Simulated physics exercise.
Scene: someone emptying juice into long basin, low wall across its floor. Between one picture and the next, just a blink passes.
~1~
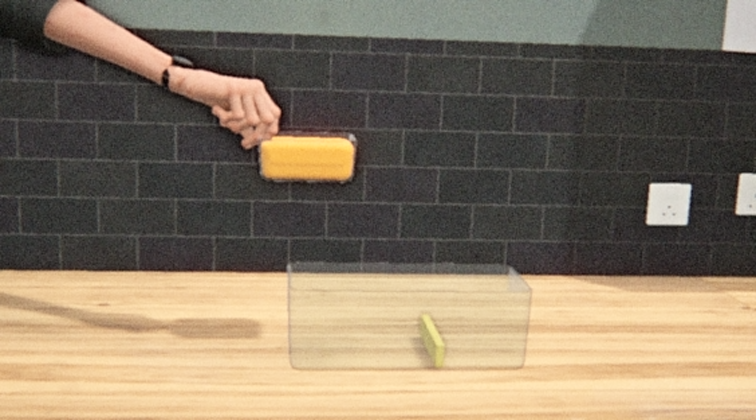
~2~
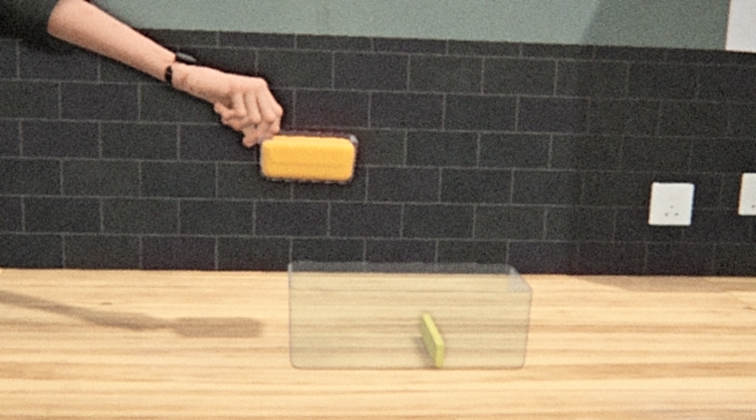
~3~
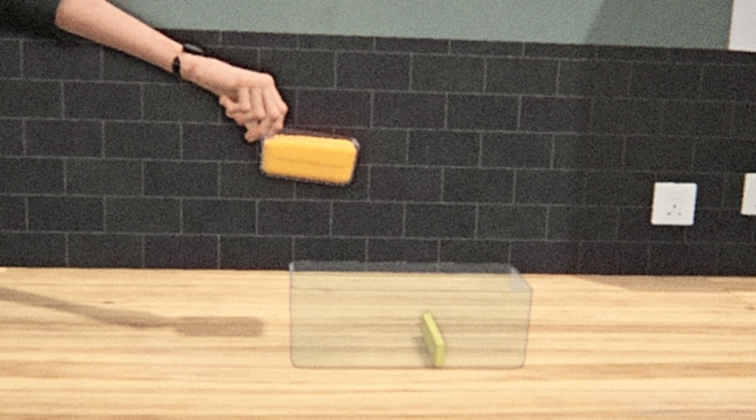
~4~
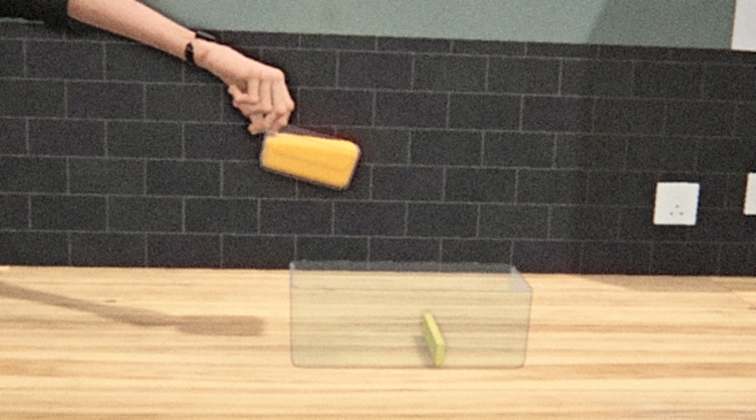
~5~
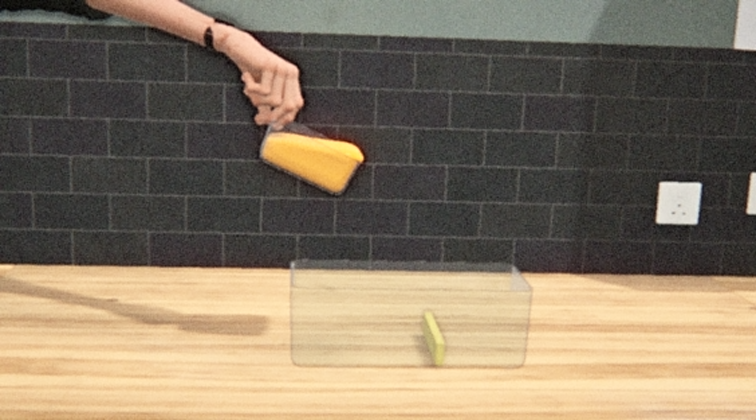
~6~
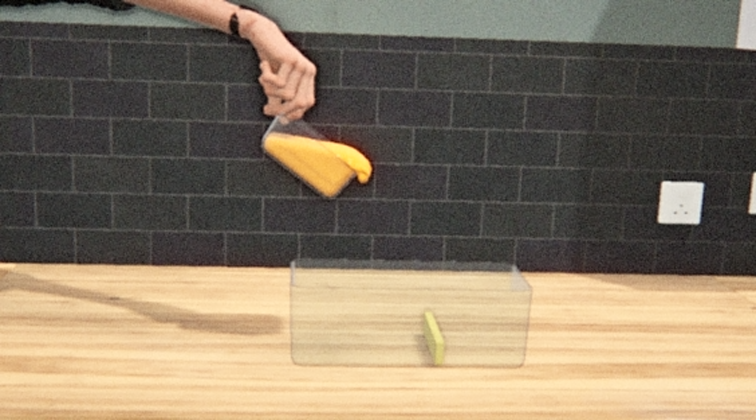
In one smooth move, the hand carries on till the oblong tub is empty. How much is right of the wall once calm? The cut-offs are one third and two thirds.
The share right of the wall lands beneath the one-third mark.
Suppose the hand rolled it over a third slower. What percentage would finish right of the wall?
Roughly 10 %.
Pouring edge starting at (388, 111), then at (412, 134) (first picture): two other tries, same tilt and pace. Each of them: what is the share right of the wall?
You'd get around 50 per cent and then around 65 per cent.
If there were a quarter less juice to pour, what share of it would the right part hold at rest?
About 10 %.
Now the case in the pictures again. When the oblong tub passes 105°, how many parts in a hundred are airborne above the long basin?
About 40 per cent.
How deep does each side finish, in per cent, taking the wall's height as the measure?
40 % left, 10 % right.
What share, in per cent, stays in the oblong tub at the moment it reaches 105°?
5 %.
A moment on, the oblong tub is tipped right over and 5 per cent is still to pour, 53 is left of the wall and 0 right of it.
Next, the oblong tub is tipped right over and 0 per cent is still to pour, 83 is left of the wall and 8 right of it.
Then the oblong tub is tipped right over and 0 per cent is still to pour, 85 is left of the wall and 12 right of it.
Later the oblong tub is tipped right over and 0 per cent is still to pour, 85 is left of the wall and 12 right of it.
In the end 85 per cent lies left of the wall, 12 right of it and 3 outside.
